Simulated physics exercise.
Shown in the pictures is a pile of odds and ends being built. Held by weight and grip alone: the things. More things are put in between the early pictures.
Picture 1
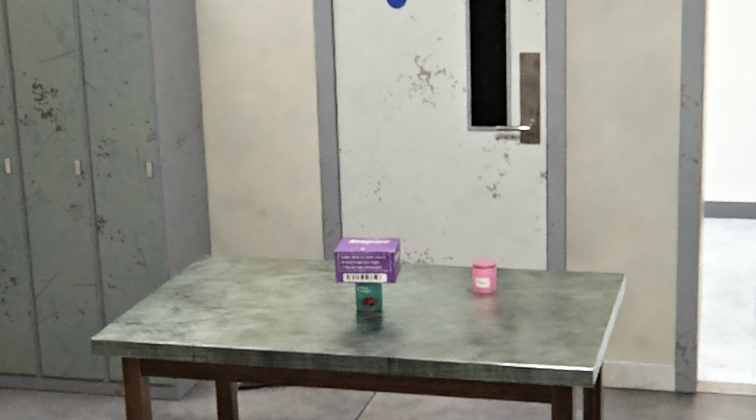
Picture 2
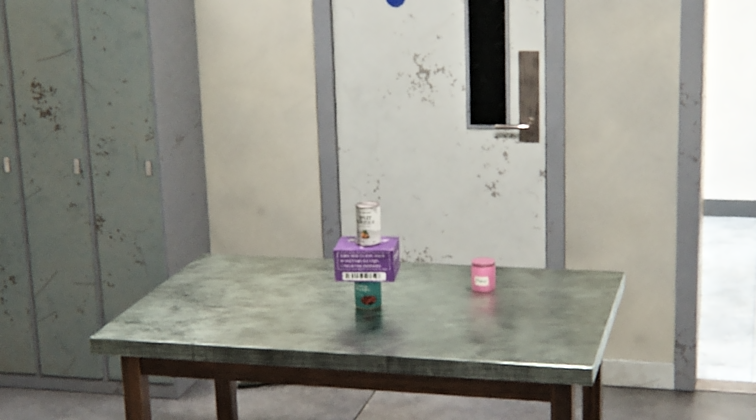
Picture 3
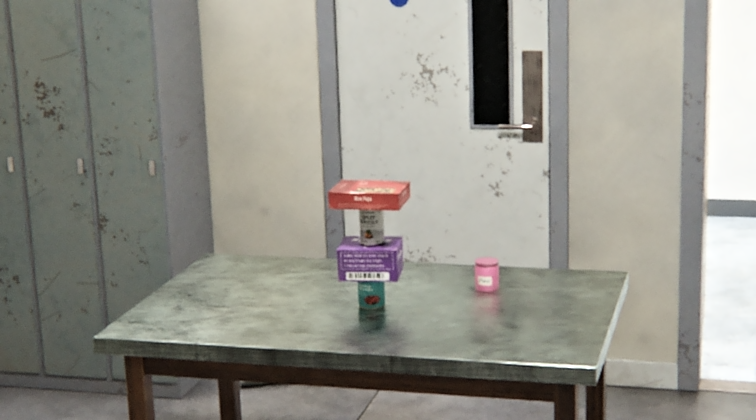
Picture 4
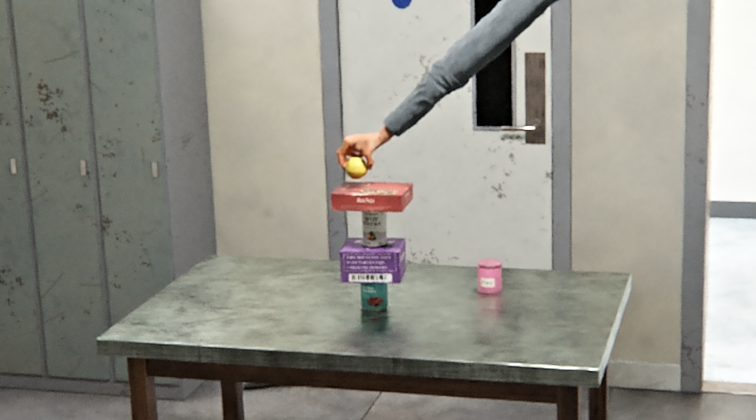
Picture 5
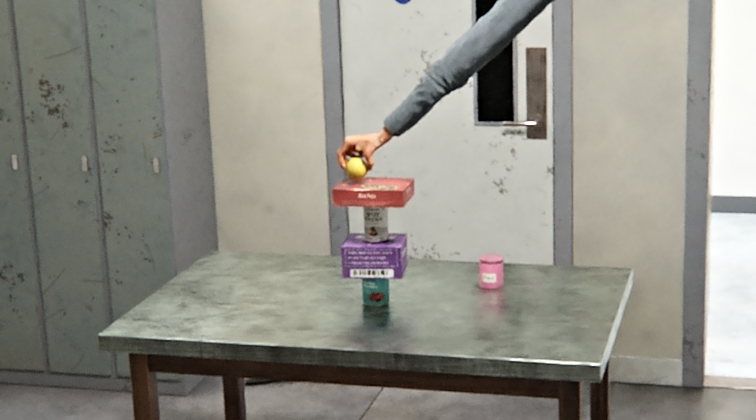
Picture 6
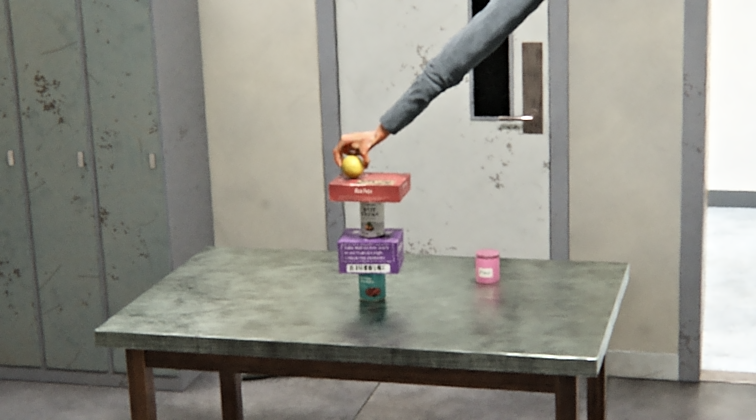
A white tin and then a red packet are added to a purple box on a turquoise pot, and a hand lowers a yellow lemon onto the packet, still holding it, while a pink jar stands to the right.
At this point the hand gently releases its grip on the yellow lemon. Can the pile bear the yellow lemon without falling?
Yes: The stack stays intact.
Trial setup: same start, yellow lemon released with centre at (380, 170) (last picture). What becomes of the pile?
Outcome: The pile is still standing.
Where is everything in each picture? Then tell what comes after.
In the first picture, the last thing is not in view yet.
In the second picture, the last thing is not in view yet; purple box (367, 259).
In the third picture, the last thing is not in view yet; pink jar (487, 275).
In the fourth picture, on its way; yellow lemon (357, 168); turquoise pot (374, 291).
In the fifth picture, on its way; yellow lemon (357, 169); red packet (374, 192).
In the sixth picture, in place under the hand; yellow lemon (353, 167); white tin (372, 216).
Then, 0.40 s later than the last frame, all is still.
Then, 1.30 s later than the last frame, yellow lemon resting near (353, 168).
When it is over, all 6 as before. End places, in pixels of the last picture, yellow lemon near (353, 168). The pile keeps its balance.
